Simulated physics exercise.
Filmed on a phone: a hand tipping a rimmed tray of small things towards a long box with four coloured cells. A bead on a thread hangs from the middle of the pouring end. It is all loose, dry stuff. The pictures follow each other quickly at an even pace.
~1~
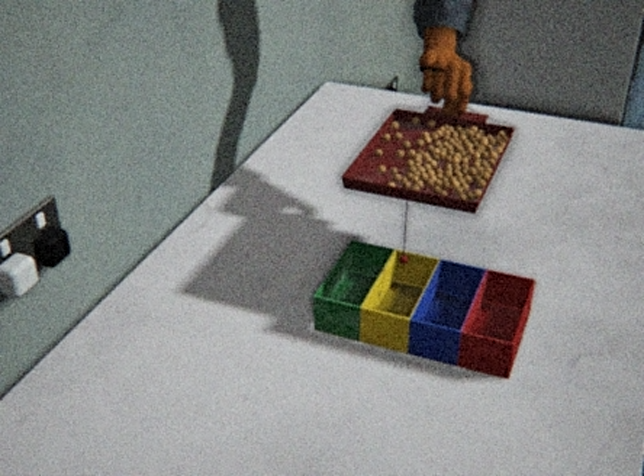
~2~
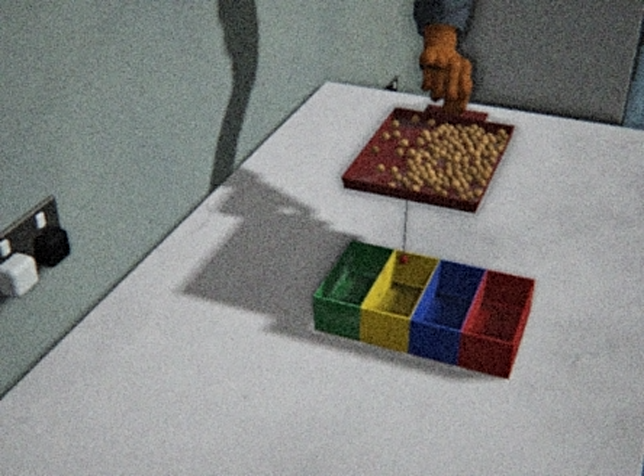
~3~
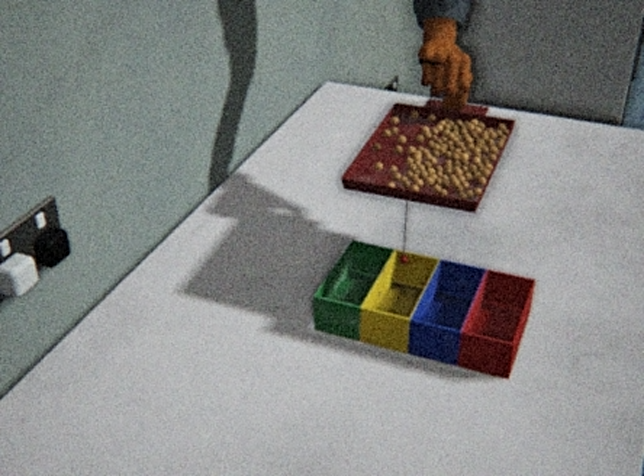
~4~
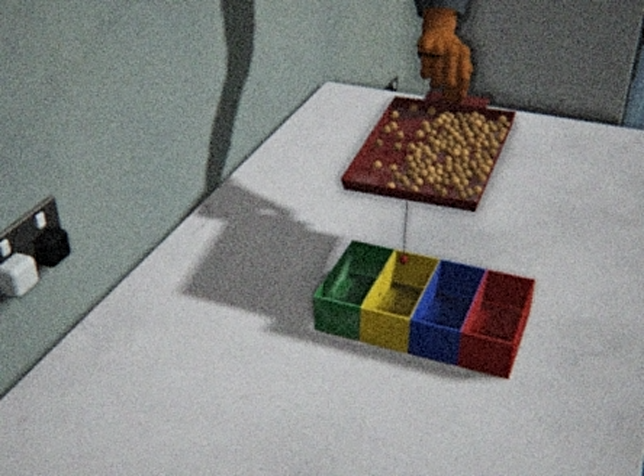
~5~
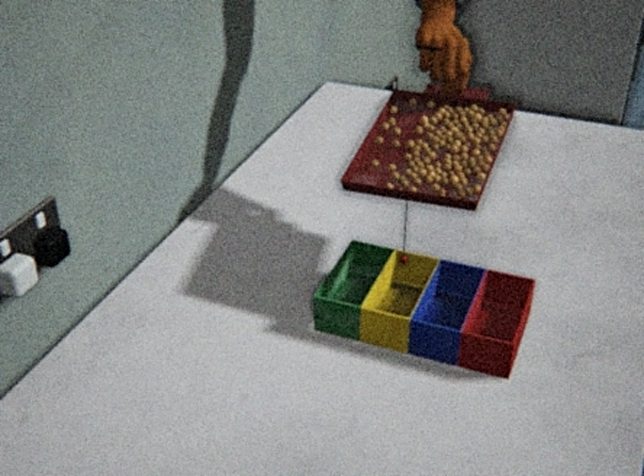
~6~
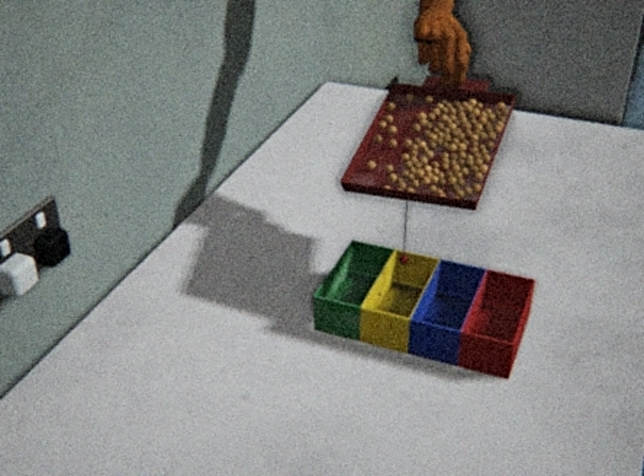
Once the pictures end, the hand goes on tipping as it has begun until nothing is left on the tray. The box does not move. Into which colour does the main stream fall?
Most goes to the green cell.
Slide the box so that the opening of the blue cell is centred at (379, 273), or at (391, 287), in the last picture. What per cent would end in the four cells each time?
Roughly 90 per cent, and 100 per cent.
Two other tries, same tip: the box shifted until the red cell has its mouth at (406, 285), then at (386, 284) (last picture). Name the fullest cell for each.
In turn: That blue cell; that blue cell.
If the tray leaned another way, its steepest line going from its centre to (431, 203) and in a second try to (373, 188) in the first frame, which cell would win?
In turn: Blue; the green cell.
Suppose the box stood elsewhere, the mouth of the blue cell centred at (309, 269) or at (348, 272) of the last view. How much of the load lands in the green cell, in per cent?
In turn 0 and 0 in a hundred.
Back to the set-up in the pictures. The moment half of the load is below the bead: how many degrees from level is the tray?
At about 85°.
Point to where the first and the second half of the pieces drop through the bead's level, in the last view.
The first part at (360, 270); the rest at (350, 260).
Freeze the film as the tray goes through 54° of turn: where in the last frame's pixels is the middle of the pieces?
Close to (408, 162).
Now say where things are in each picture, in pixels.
The first picture shows corners of the pouring end at (344, 176) and (476, 201), level; middle of the load at (455, 161), round wooden beads; bead on its thread at (403, 260); green cell at (337, 315); yellow cell at (385, 327); blue cell at (434, 339); red cell at (486, 352).
The second picture shows corners of the pouring end at (344, 176) and (476, 201), level; middle of the load at (455, 160).
The third picture shows corners of the pouring end at (344, 177) and (476, 201), tipped barely, lowest at the left corner; middle of the load at (455, 157), a stray few on the move.
The fourth picture shows corners of the pouring end at (344, 178) and (475, 200), tipped a little, lowest at the left corner; middle of the load at (455, 153), a stray few on the move.
The fifth picture shows corners of the pouring end at (343, 179) and (475, 200), tipped a little, lowest at the left corner; middle of the load at (454, 150), a small part on the move.
The sixth picture shows corners of the pouring end at (343, 181) and (475, 200), tipped a little, lowest at the left corner; middle of the load at (452, 148), nearly all on the move; green cell at (337, 315); yellow cell at (385, 327); blue cell at (434, 339); red cell at (486, 352).
Soon, tray tipped steeply; nearly all on the tray; a stray few falling or outside the box.
A while on, tray tipped right over; about a quarter on the tray; about a third in the green cell; a small part in the yellow cell; a stray few in the blue cell; about a quarter falling or outside the box.
Towards the end, tray tipped past a quarter turn; about half in the green cell; about a quarter in the yellow cell; a stray few in the blue cell; about a quarter falling or outside the box.
Finally, tray tipped past a quarter turn; about half in the green cell; about a quarter in the yellow cell; a stray few in the blue cell; none in the red cell; about a quarter outside the box.
